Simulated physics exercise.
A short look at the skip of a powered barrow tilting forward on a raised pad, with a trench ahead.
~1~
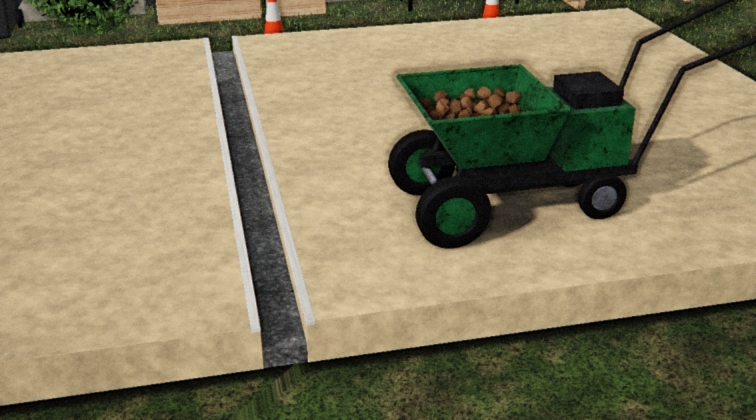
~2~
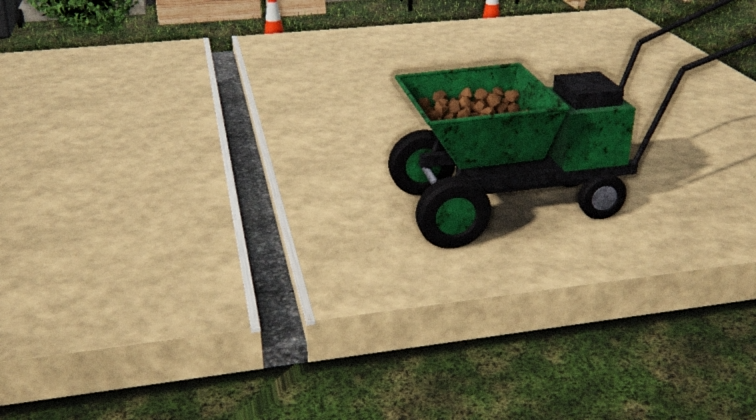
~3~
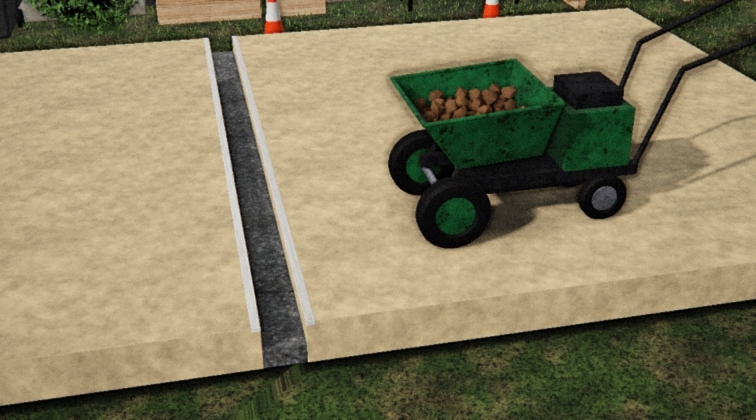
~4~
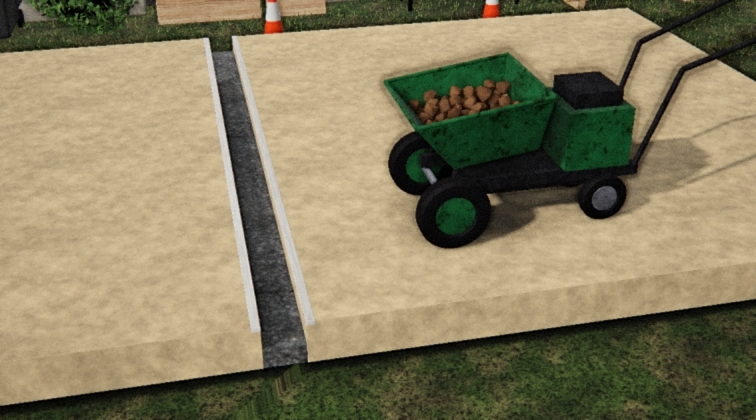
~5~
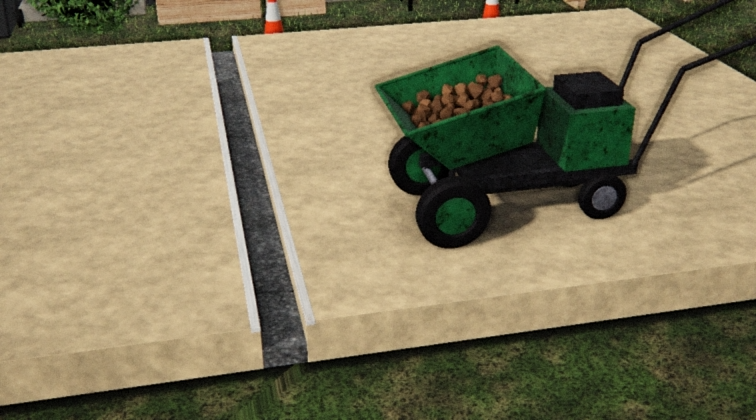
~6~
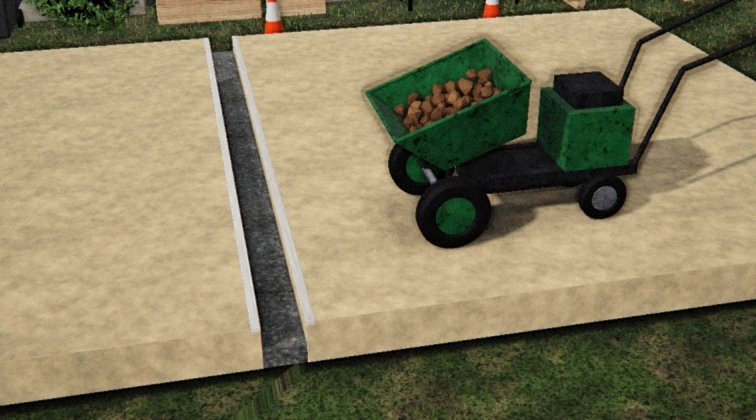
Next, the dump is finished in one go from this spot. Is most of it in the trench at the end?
The trench ends with less than half of it.
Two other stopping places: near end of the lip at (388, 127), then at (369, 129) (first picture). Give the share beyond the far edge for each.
The first gives 10 %, the second 20 %.
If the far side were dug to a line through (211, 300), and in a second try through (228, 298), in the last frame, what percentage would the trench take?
Roughly 30 per cent, and 30 per cent.
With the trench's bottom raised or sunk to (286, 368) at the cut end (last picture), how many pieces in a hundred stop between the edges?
It comes to 30 per cent or so.
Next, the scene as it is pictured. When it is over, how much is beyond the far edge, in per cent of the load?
Near 0 %.
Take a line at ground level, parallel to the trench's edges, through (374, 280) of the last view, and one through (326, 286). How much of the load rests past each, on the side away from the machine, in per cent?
First some 100, then 50 per cent.
Just after the last frame, skip tipped steeply; every one in the skip.
A moment on, skip tipped right over; almost all in the skip; just a few short of the trench; just a few falling.
Further on, skip tipped right over; roughly half in the skip; roughly a third short of the trench; about a tenth in or heaped over the trench.
When it is over, skip tipped right over; roughly two thirds short of the trench; roughly a third in or heaped over the trench; not one beyond it.
